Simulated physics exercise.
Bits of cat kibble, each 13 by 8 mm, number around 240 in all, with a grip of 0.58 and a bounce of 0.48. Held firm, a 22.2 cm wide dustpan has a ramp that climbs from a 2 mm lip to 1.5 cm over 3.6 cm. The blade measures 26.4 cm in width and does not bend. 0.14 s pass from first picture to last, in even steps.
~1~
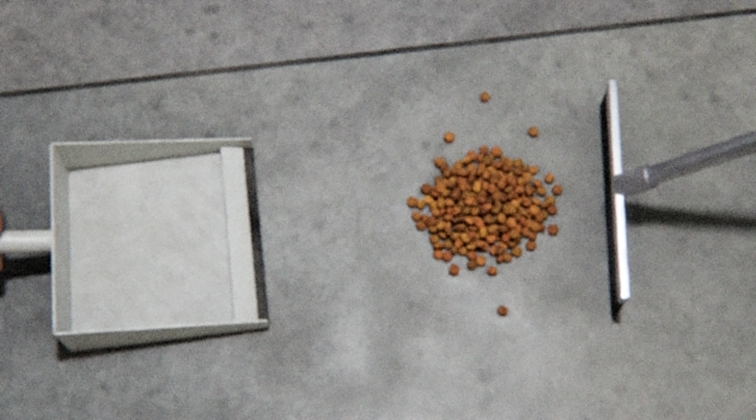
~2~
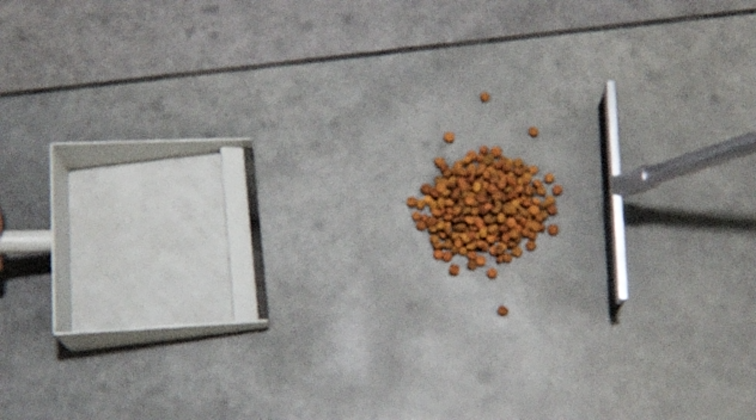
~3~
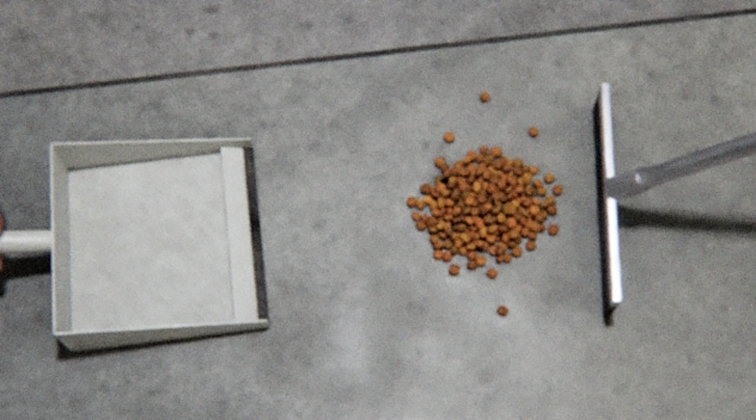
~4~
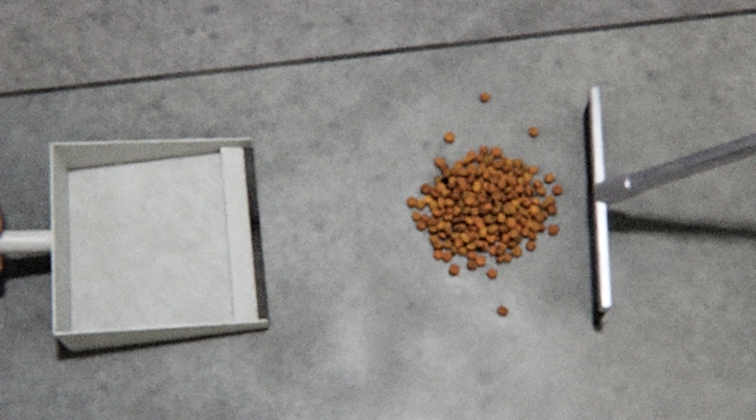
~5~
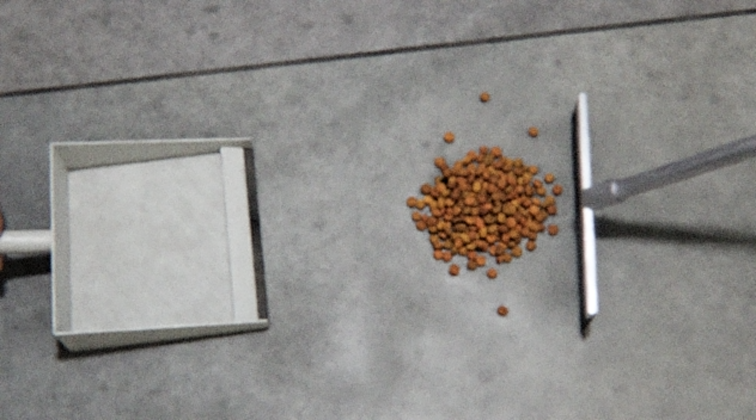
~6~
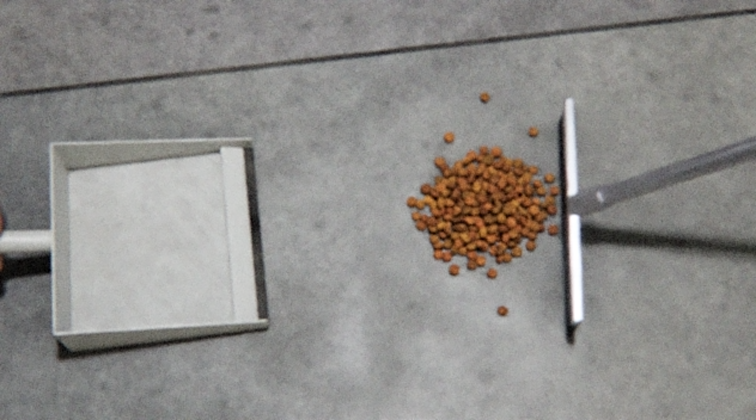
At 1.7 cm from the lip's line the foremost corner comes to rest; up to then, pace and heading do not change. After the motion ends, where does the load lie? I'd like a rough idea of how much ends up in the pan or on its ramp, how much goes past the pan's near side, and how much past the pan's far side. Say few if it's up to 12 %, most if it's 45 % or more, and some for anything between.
Here is my call: In the pan or on its ramp few, past the pan's near side some, past the pan's far side few.
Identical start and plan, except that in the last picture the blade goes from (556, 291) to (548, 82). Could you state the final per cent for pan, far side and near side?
Pan 35 % / far 20 % / near 5 %.
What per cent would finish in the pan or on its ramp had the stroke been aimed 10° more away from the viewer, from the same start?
I'd put it at close to 20 percent.
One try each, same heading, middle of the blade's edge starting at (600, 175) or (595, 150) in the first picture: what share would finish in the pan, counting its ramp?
First try about 15 per cent, second about 15 per cent.
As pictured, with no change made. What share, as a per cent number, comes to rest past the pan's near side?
About 15 per cent.
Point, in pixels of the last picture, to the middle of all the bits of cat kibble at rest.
I'd put it at about (289, 252).
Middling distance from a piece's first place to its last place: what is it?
22 cm or thereabouts.
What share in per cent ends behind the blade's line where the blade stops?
About 35 per cent.
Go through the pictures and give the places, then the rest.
In the first picture, blade from (623, 298) to (611, 88), moved 0.0 cm, 0 of the pieces shifted so far; middle of the pieces at (486, 204); pan at (148, 248).
In the second picture, blade from (621, 299) to (609, 89), moved 0.2 cm, 0 of the pieces shifted so far; middle of the pieces at (486, 204).
In the third picture, blade from (615, 302) to (603, 91), moved 1.0 cm, 0 of the pieces shifted so far; middle of the pieces at (486, 204).
In the fourth picture, blade from (605, 307) to (594, 95), moved 2.3 cm, 0 of the pieces shifted so far; middle of the pieces at (486, 204).
In the fifth picture, blade from (591, 313) to (581, 101), moved 4.0 cm, 0 of the pieces shifted so far; middle of the pieces at (486, 204).
In the sixth picture, blade from (577, 320) to (568, 107), moved 5.7 cm, 0 of the pieces shifted so far; middle of the pieces at (486, 204); pan at (148, 248).
Then, 0.26 s after the last picture, middle of the blade 19 cm from the lip; 0 % over the lip, far side 0 %, near side 0 %.
Then, 0.43 s after the last picture, middle of the blade 9 cm from the lip; 0 % over the lip, far side 0 %, near side 10 %.
Then, 0.72 s after the last picture, middle of the blade 4 cm from the lip; 5 % over the lip, far side 0 %, near side 15 %.
In the end, pan 5 %, near side 15 %, far side 0 %, in front of the lip or behind the blade 75 %.
